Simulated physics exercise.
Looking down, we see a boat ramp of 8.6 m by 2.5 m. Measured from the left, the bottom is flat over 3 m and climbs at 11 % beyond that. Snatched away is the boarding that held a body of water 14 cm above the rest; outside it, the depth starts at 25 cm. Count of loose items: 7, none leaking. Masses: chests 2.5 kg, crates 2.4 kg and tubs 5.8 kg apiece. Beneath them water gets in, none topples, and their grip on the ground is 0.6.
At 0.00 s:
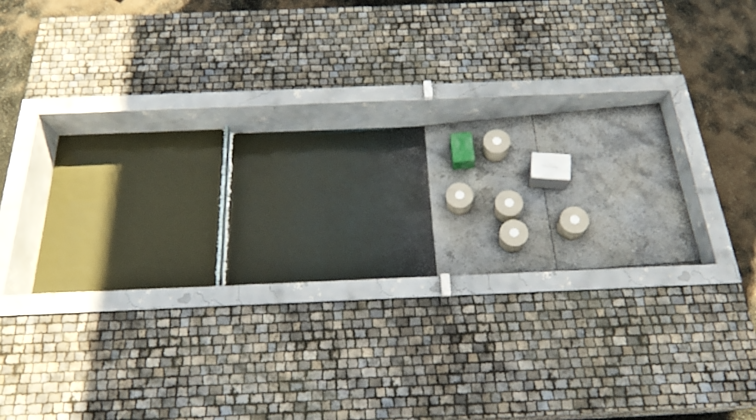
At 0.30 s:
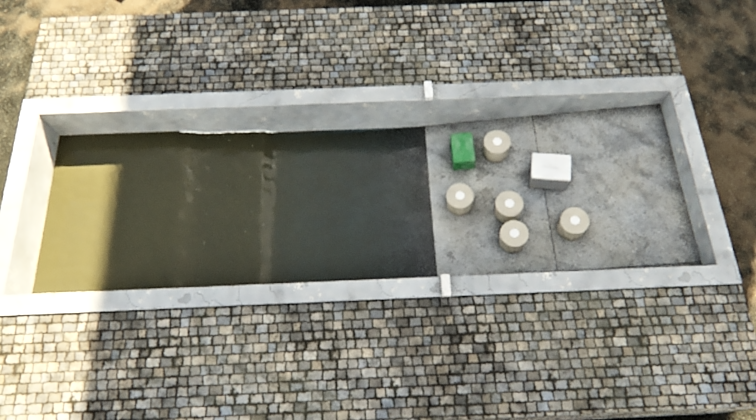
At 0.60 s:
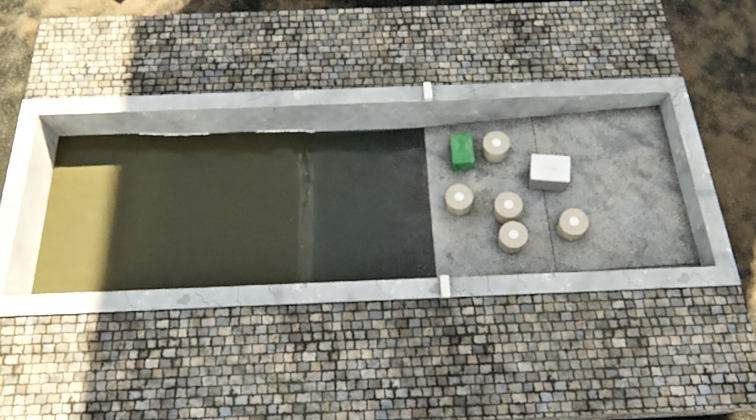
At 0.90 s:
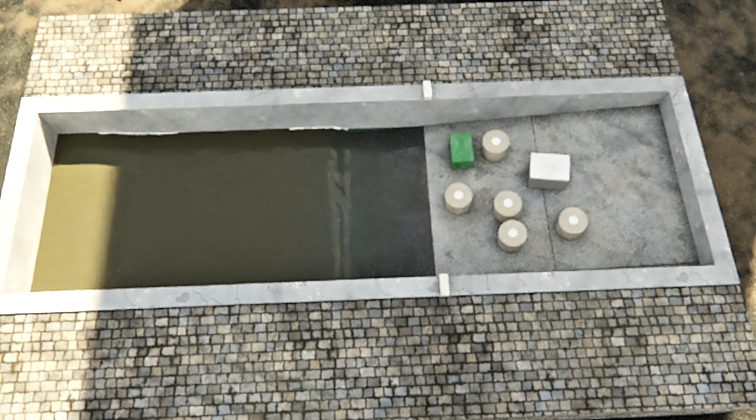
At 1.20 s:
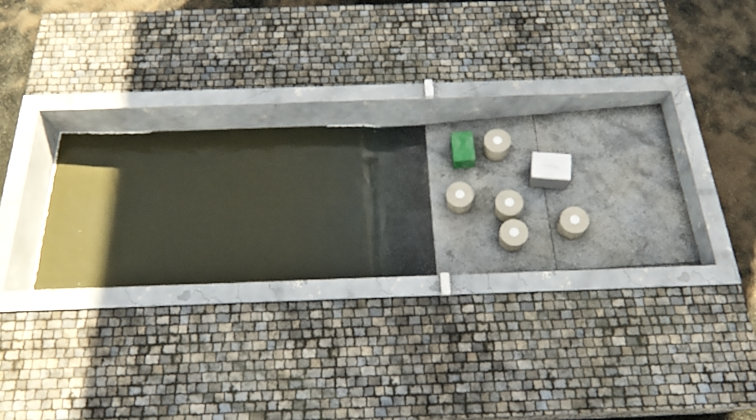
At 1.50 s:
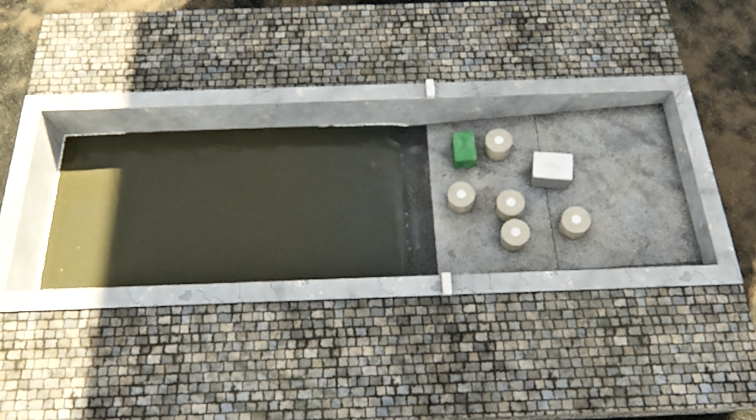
A low wave slid rightward through the murky water of a long stone basin after the thin divider on the left vanished, while the green crate, white box and five pale tubs stayed still.
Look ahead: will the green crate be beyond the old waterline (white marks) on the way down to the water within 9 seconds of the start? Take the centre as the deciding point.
Going by the pictures, the green crate will get there, I'd say.
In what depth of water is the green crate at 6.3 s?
Depth: About 10 cm.
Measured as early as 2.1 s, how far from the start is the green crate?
Close to 0 cm.
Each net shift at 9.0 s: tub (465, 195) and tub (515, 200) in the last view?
The first is 80 cm from its start, the second 30 cm.
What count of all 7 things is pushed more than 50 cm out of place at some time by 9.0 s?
That adds up to 3.
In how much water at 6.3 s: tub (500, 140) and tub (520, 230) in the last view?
4 and 3 cm.
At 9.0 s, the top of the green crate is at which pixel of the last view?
Near (349, 177).
After 2.1 s the green crate is near (467, 145), 0.0 m from its start, aground; 0 of 7 are over the mark; 0 afloat.
After 4.0 s the green crate is near (474, 148), 0.1 m from its start, afloat; 0 of 7 are over the mark; 2 afloat.
After 6.3 s the green crate is near (373, 163), 1.3 m from its start, afloat; 2 of 7 are over the mark; 1 afloat.
After 9.0 s the green crate is near (349, 177), 1.7 m from its start, afloat; 3 of 7 are over the mark; 2 afloat.
